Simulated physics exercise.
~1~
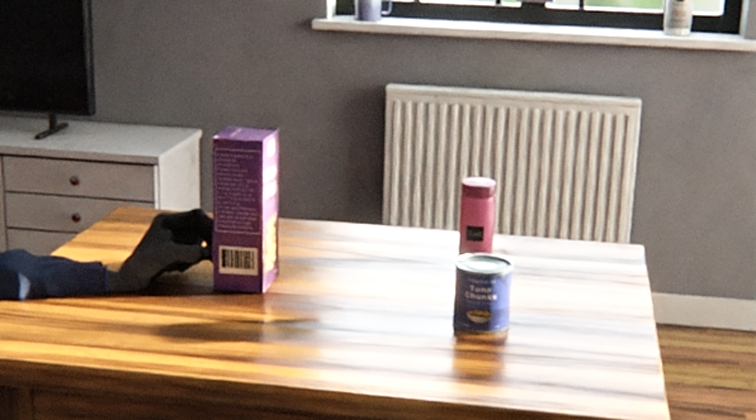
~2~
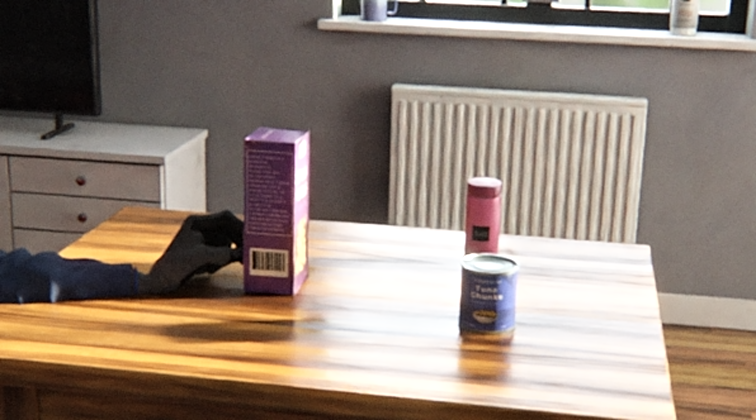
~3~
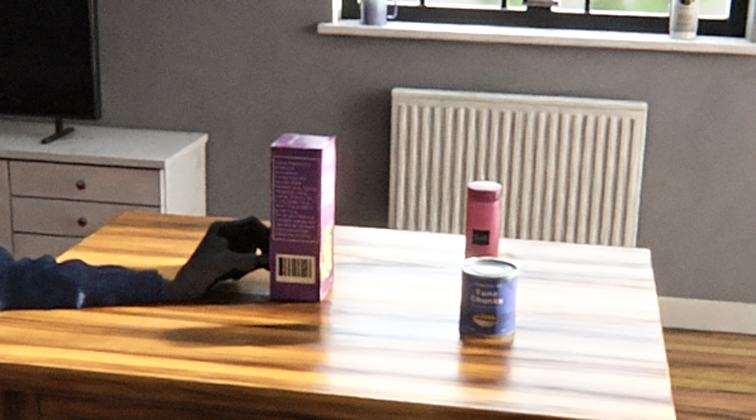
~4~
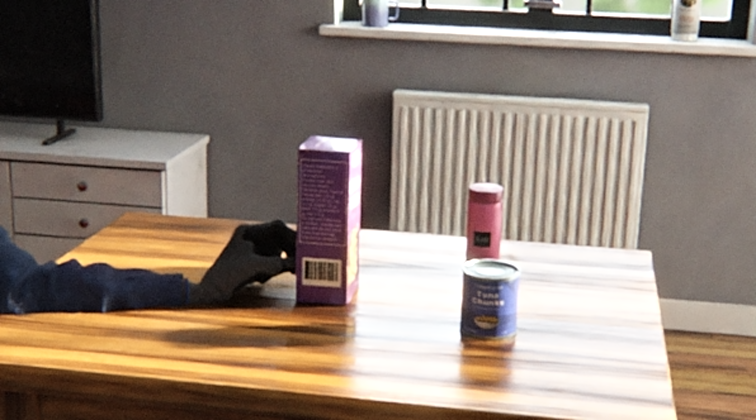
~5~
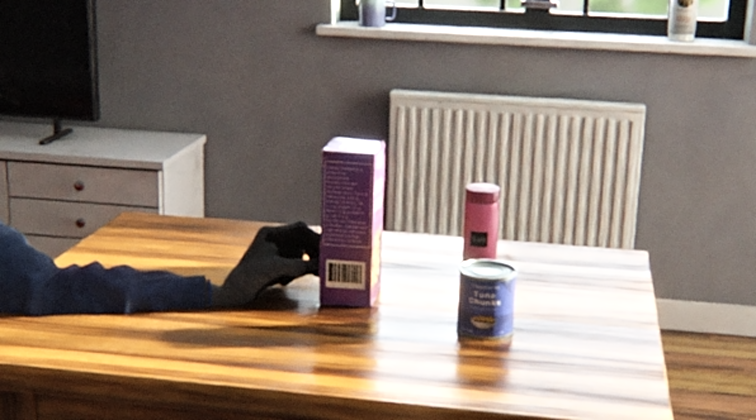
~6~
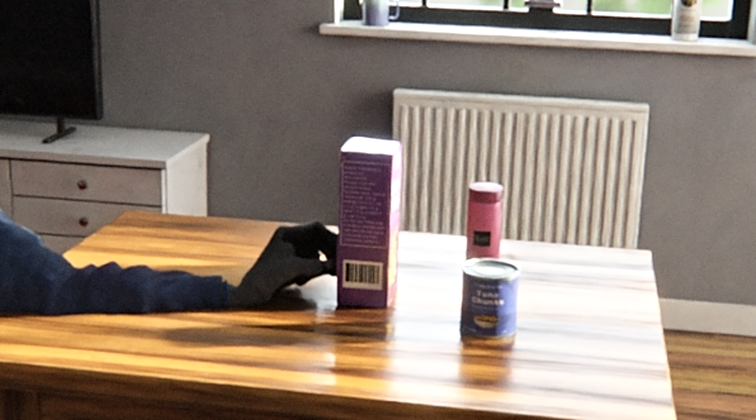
A dark-gloved hand pushed a tall purple carton from the left side of a wooden table steadily to the right, toward a blue tin and a pink shaker that stayed put, and the carton ended up still upright, a little short of them.
